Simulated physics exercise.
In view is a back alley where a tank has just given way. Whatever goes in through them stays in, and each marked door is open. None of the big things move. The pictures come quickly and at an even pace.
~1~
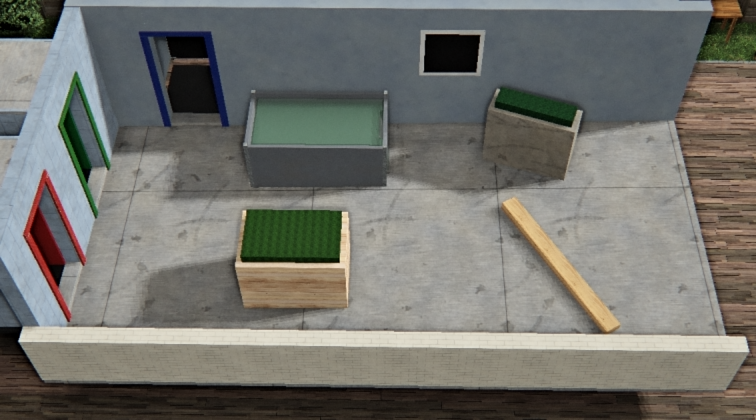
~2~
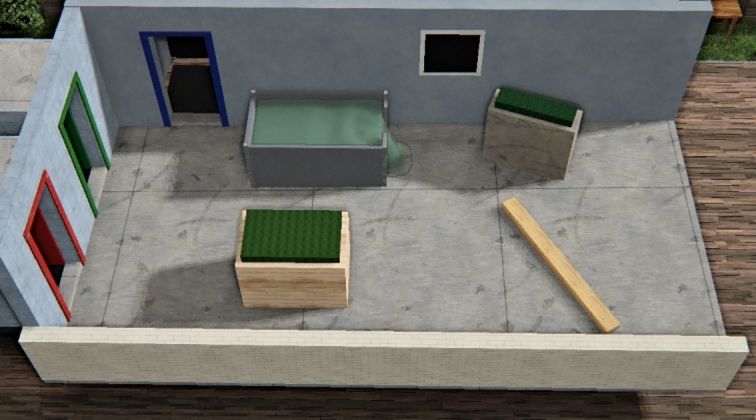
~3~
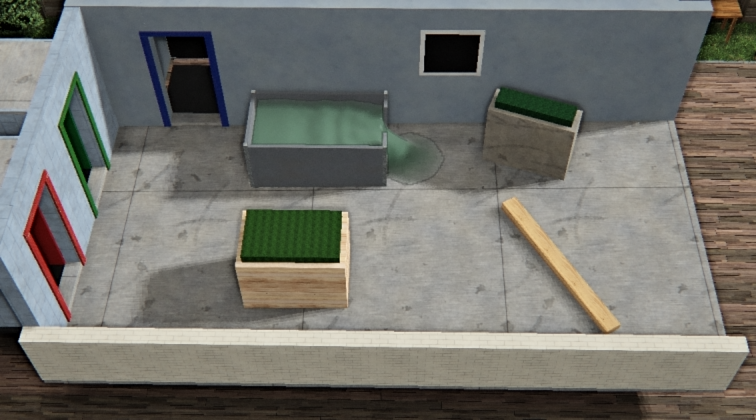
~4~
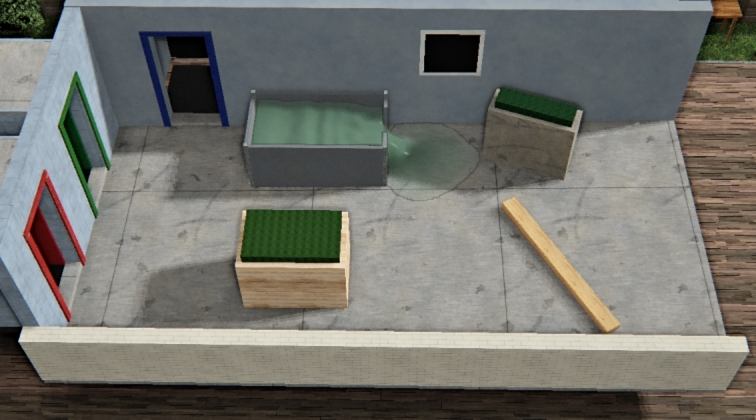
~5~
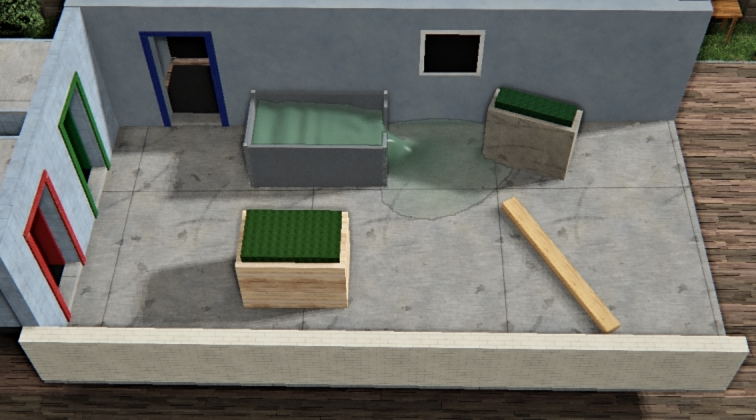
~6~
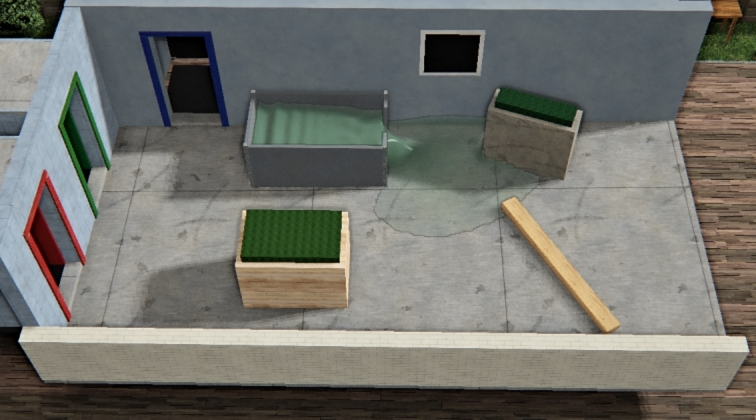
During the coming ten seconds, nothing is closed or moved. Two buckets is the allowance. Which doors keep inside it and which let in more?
The blue door ends up at or below the line; the red door ends up at or below the line; the green door ends up at or below the line.
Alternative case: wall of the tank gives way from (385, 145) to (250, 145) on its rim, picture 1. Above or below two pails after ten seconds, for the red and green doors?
The red one goes past it, the green one goes past it.
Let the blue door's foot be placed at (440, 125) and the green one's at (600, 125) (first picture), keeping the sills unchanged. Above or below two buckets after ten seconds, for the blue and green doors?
So the blue one ends up above and the green one ends up below.
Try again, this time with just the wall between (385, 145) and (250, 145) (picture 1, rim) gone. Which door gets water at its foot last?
I say the blue-painted one.
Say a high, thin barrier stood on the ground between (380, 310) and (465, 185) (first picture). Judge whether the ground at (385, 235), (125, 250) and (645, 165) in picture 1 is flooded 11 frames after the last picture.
Listed order: Swamped, spared, swamped.
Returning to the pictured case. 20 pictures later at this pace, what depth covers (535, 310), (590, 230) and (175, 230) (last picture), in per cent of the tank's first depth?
The depth comes out near 4, 4 and 0 per cent.
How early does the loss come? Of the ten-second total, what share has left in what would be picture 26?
Somewhere around 40 per cent, I'd say.
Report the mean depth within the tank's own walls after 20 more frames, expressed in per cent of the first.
44 per cent or thereabouts.
A moment on, water covers 25 % of the floor; the blue door not reached, the red door not reached, the green door not reached.
Next, water covers 40 % of the floor; the blue door not reached, the red door not reached, the green door not reached.
Then, water covers 45 % of the floor; the blue door wet at the sill, nothing in, the red door not reached, the green door not reached.
Later, water covers 60 % of the floor; the blue door wet at the sill, nothing in, the red door not reached, the green door wet at the sill, nothing in.
In the end, water covers 70 % of the floor; the blue door wet at the sill, nothing in, the red door wet at the sill, nothing in, the green door wet at the sill, nothing in.
